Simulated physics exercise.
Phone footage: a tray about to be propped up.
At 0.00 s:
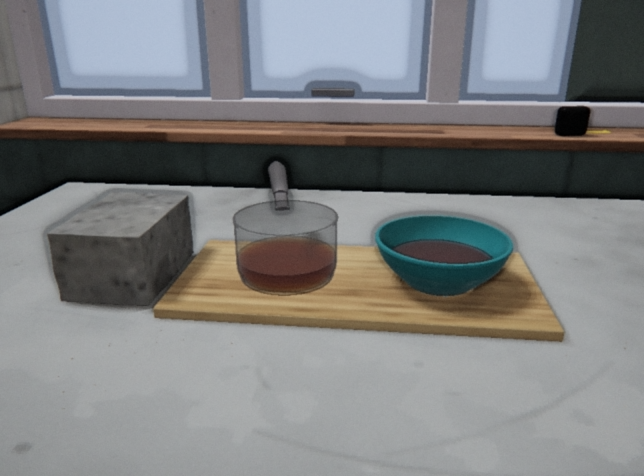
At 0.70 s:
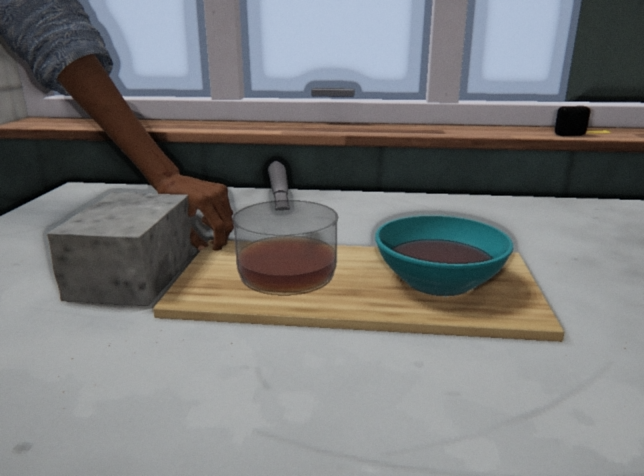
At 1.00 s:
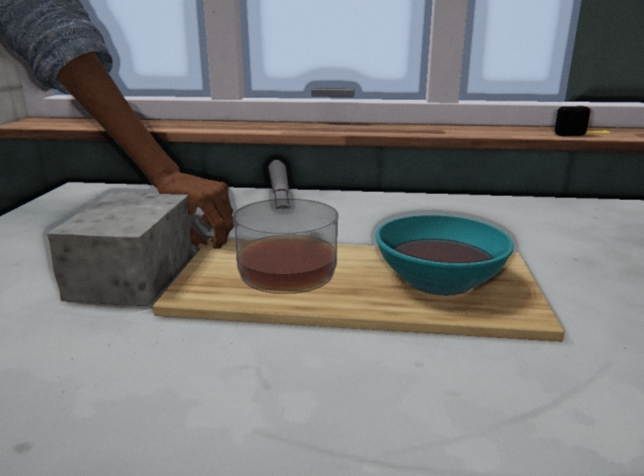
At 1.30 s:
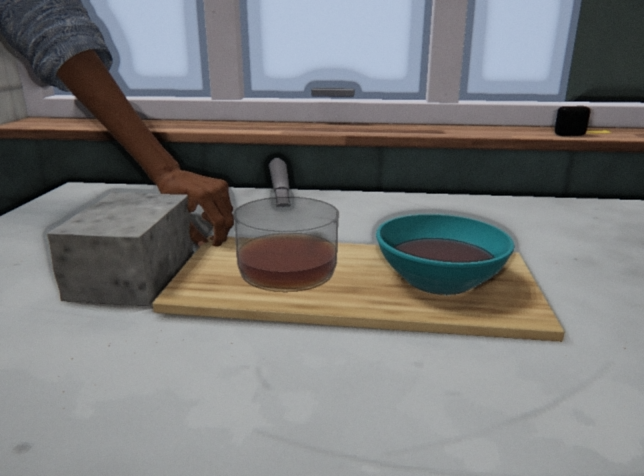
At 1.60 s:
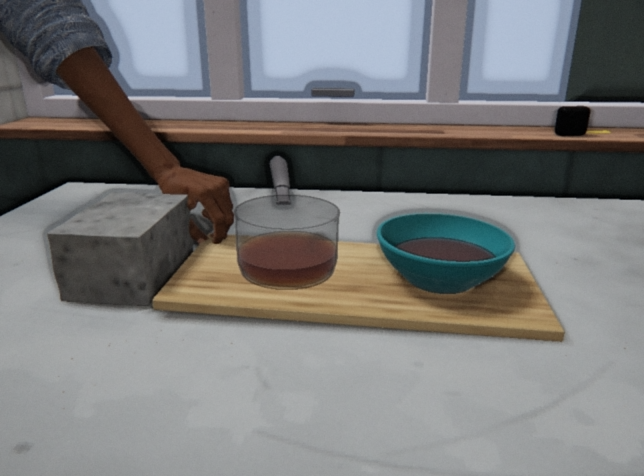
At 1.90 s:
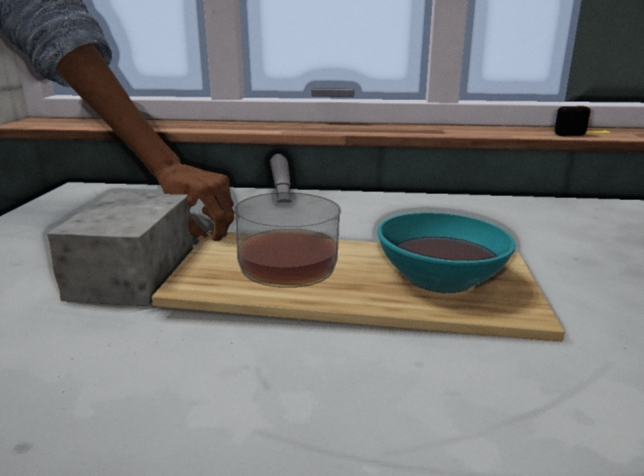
A hand grips the wooden tray's left end and slightly raises it beneath the saucepan and bowl.
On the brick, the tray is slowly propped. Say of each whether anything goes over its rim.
On the left the saucepan holds, on the right the bowl holds.
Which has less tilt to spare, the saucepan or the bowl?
That would be the bowl.
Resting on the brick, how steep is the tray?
13 degrees or so.
By 2.6 s, the tray slopes by about 7°; saucepan, its rim is dry; bowl, its rim is dry.
By 3.4 s, the tray slopes by about 14°; saucepan, its rim is dry; bowl, its rim is dry.
By 4.6 s, the tray slopes by about 13°, resting on the brick; saucepan, its rim is dry; bowl, its rim is dry.
